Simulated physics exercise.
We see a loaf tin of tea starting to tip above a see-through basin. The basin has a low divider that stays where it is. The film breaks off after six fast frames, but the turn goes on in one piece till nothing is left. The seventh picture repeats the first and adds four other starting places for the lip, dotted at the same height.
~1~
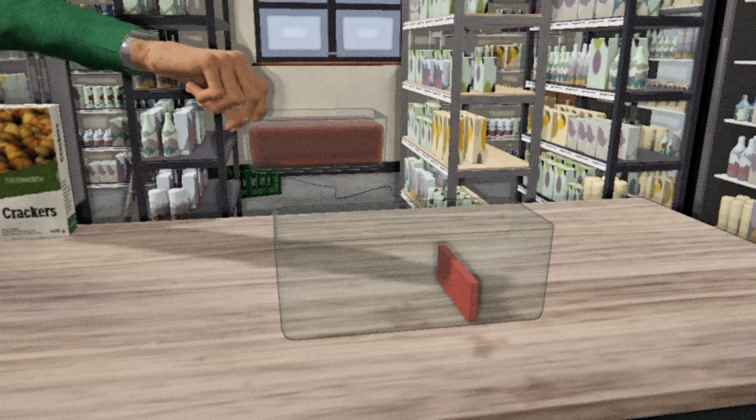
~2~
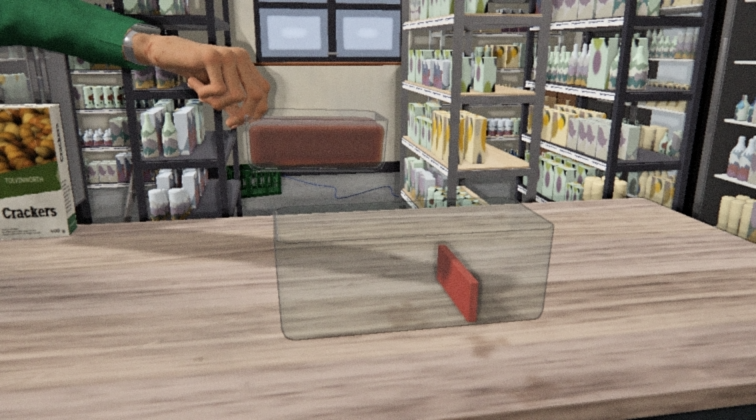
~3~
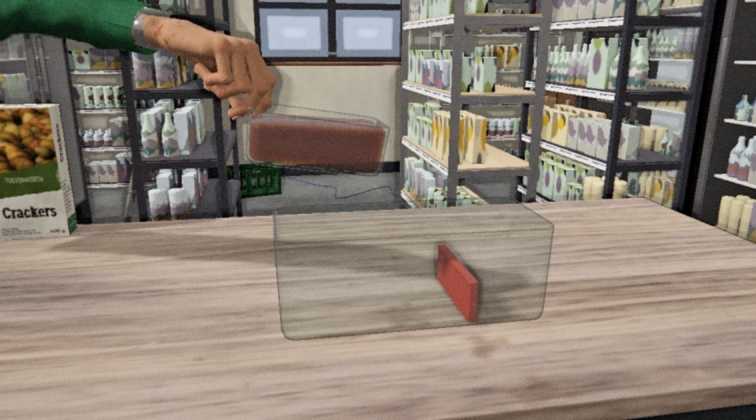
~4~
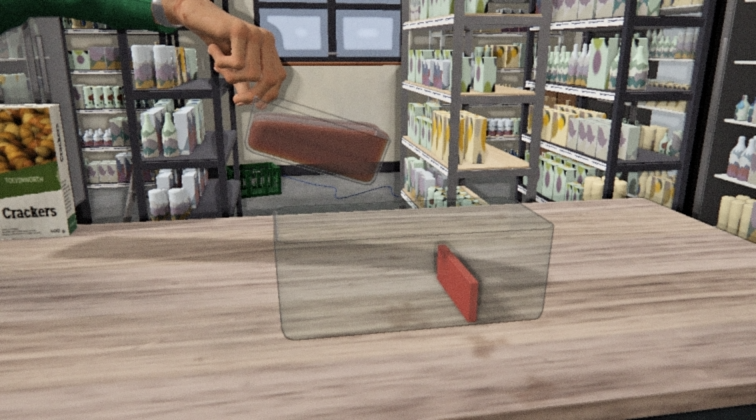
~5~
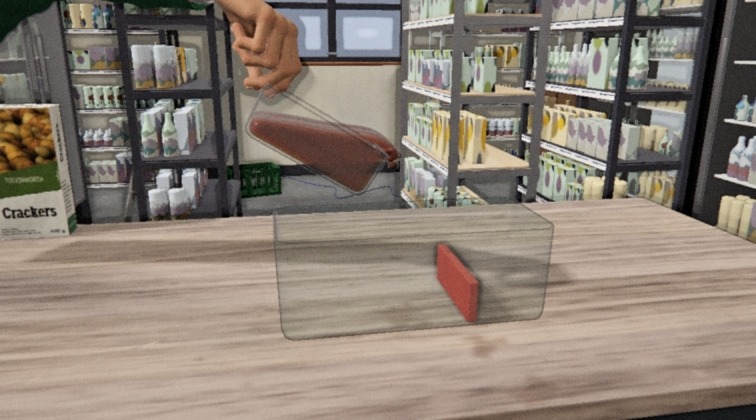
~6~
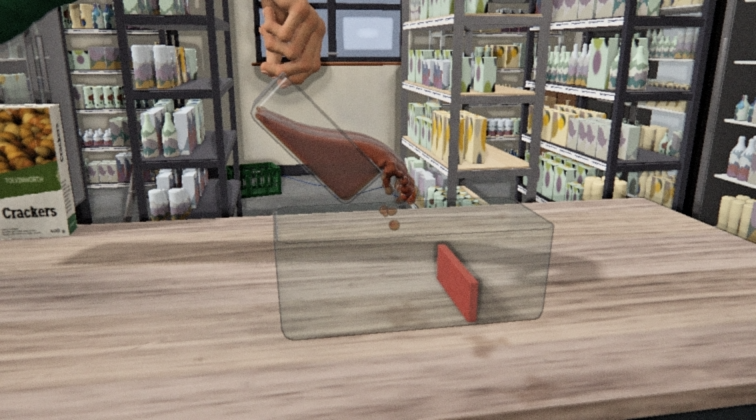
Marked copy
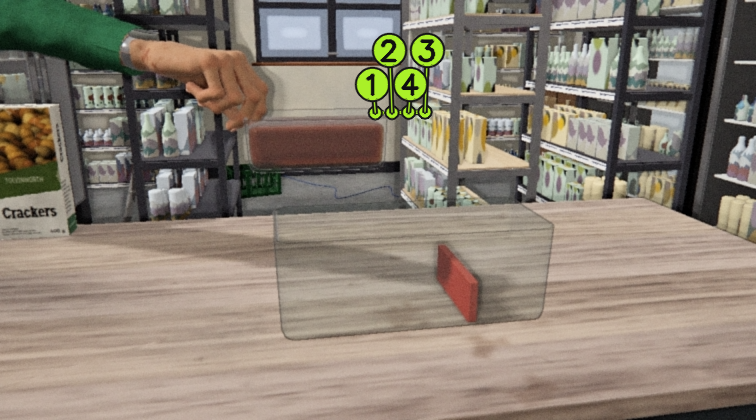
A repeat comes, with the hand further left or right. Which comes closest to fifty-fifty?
3.
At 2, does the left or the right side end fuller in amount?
The left one.
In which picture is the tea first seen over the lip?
In picture 4.
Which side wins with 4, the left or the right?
More ends on the left.
In lime, 1 at (375, 112); 2 at (391, 112); 3 at (425, 112); 4 at (408, 112).
With 1, about 91 % ends left of the wall and 5 % right of it; 4 % is lost outside.
With 2, about 88 % ends left of the wall and 3 % right of it; 9 % is lost outside.
With 3, about 49 % ends left of the wall and 45 % right of it; 6 % is lost outside.
With 4, about 70 % ends left of the wall and 24 % right of it; 7 % is lost outside.
